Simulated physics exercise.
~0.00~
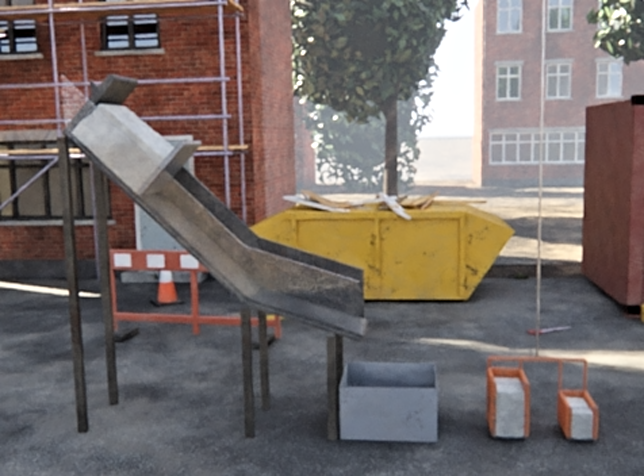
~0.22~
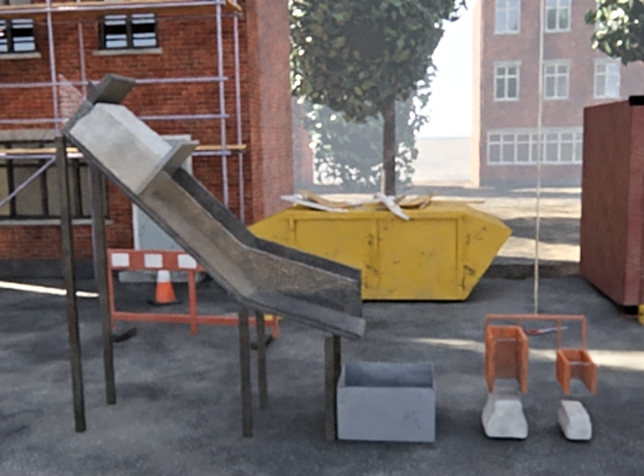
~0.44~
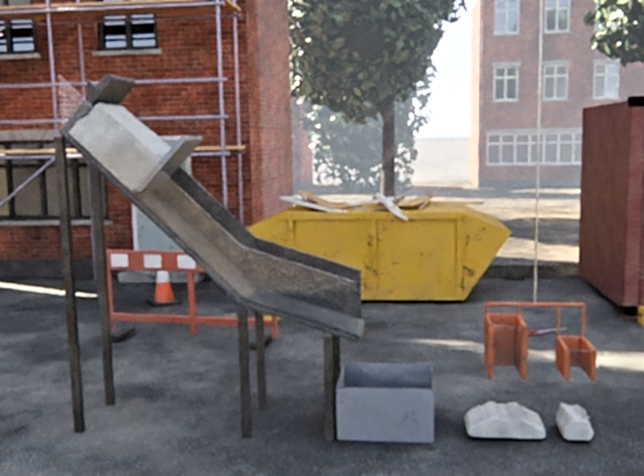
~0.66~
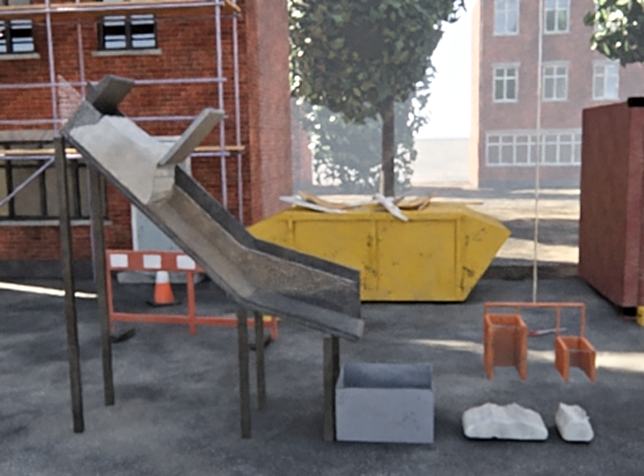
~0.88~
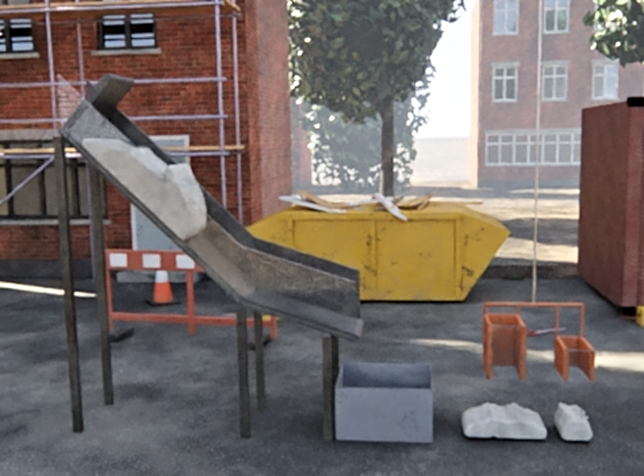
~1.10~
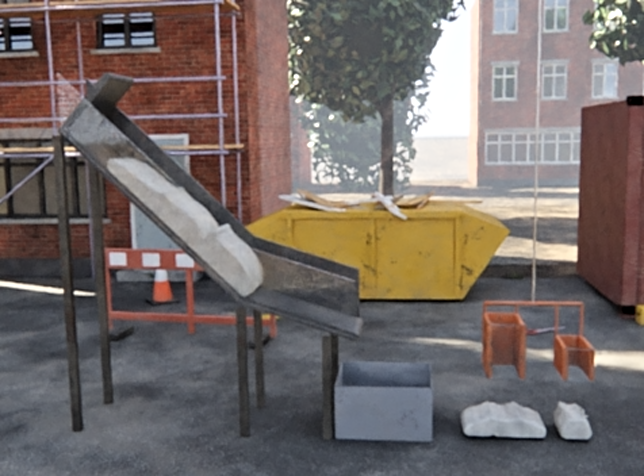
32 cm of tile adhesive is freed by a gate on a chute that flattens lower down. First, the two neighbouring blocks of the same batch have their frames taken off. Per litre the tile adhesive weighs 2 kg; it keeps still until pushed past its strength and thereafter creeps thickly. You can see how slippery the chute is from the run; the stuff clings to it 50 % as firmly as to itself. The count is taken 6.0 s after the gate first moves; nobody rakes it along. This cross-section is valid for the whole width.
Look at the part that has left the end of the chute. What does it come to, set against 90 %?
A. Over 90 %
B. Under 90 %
Under 90 %.
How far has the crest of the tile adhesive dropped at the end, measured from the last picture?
I'd put it at close to 106 cm.
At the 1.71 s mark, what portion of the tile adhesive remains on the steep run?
About 6 per cent.
By 1.71 s, 6 % is on the steep run, 71 % on the flatter one and 23 % past the end.
By 2.43 s, none is on the steep run, 24 % on the flatter one and 76 % past the end.
By 3.16 s, none is on the steep run, 19 % on the flatter one and 81 % past the end.
By 3.89 s, none is on the steep run, 19 % on the flatter one and 81 % past the end.
By 6.38 s, at the end, none is on the steep run, 19 % on the flatter one and 81 % past the end.
